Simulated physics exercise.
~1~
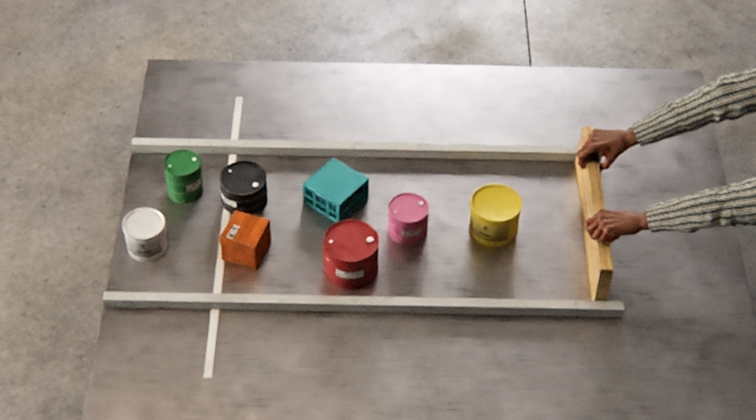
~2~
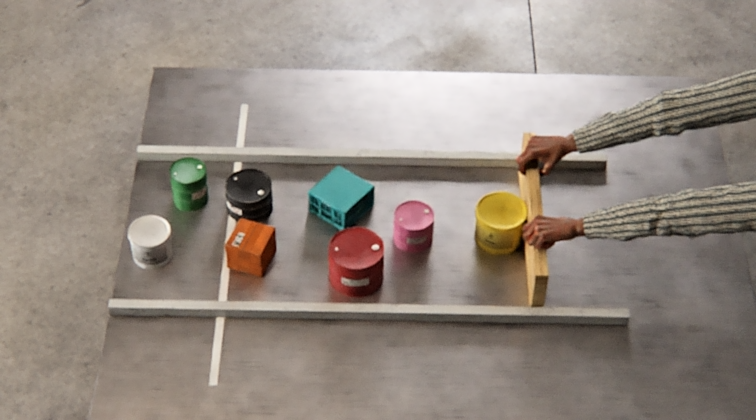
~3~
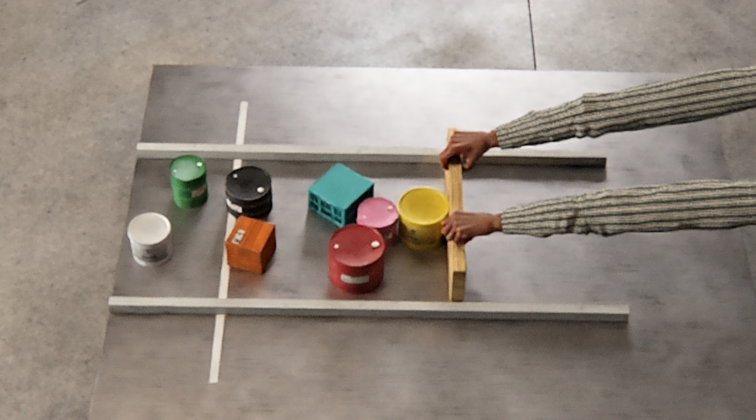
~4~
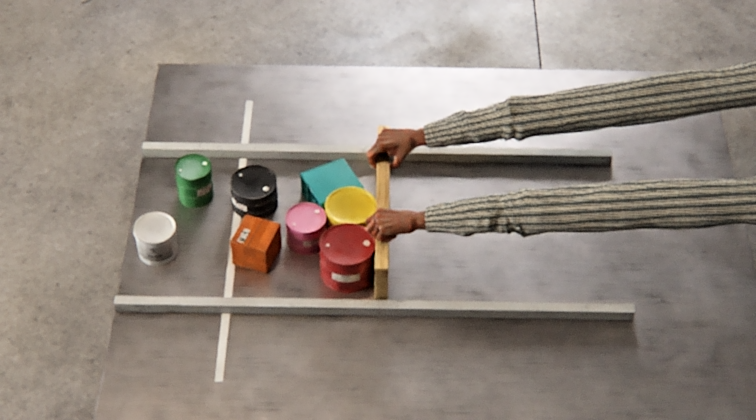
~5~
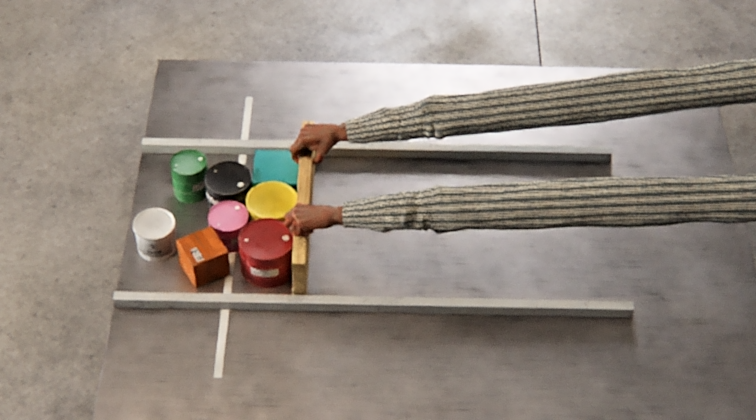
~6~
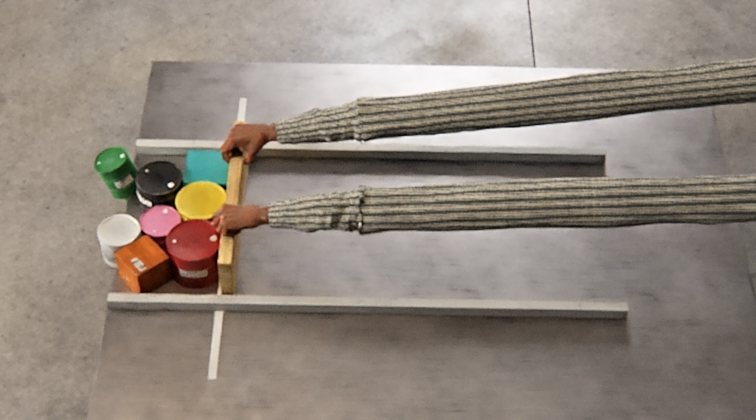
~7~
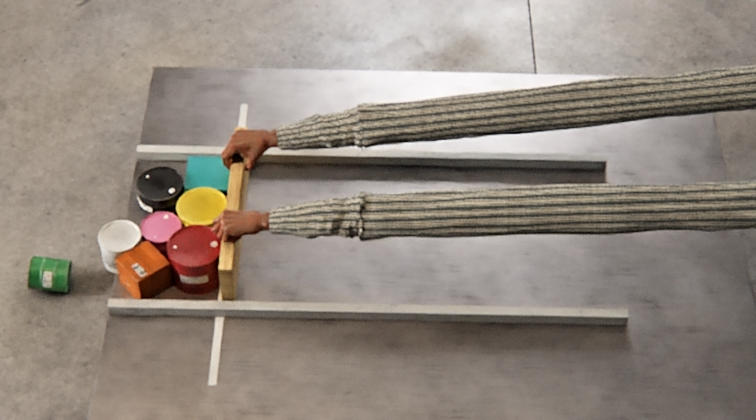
Hands sliding a wooden plank left along a deck, bunching colored containers together until the green canister drops off the edge.
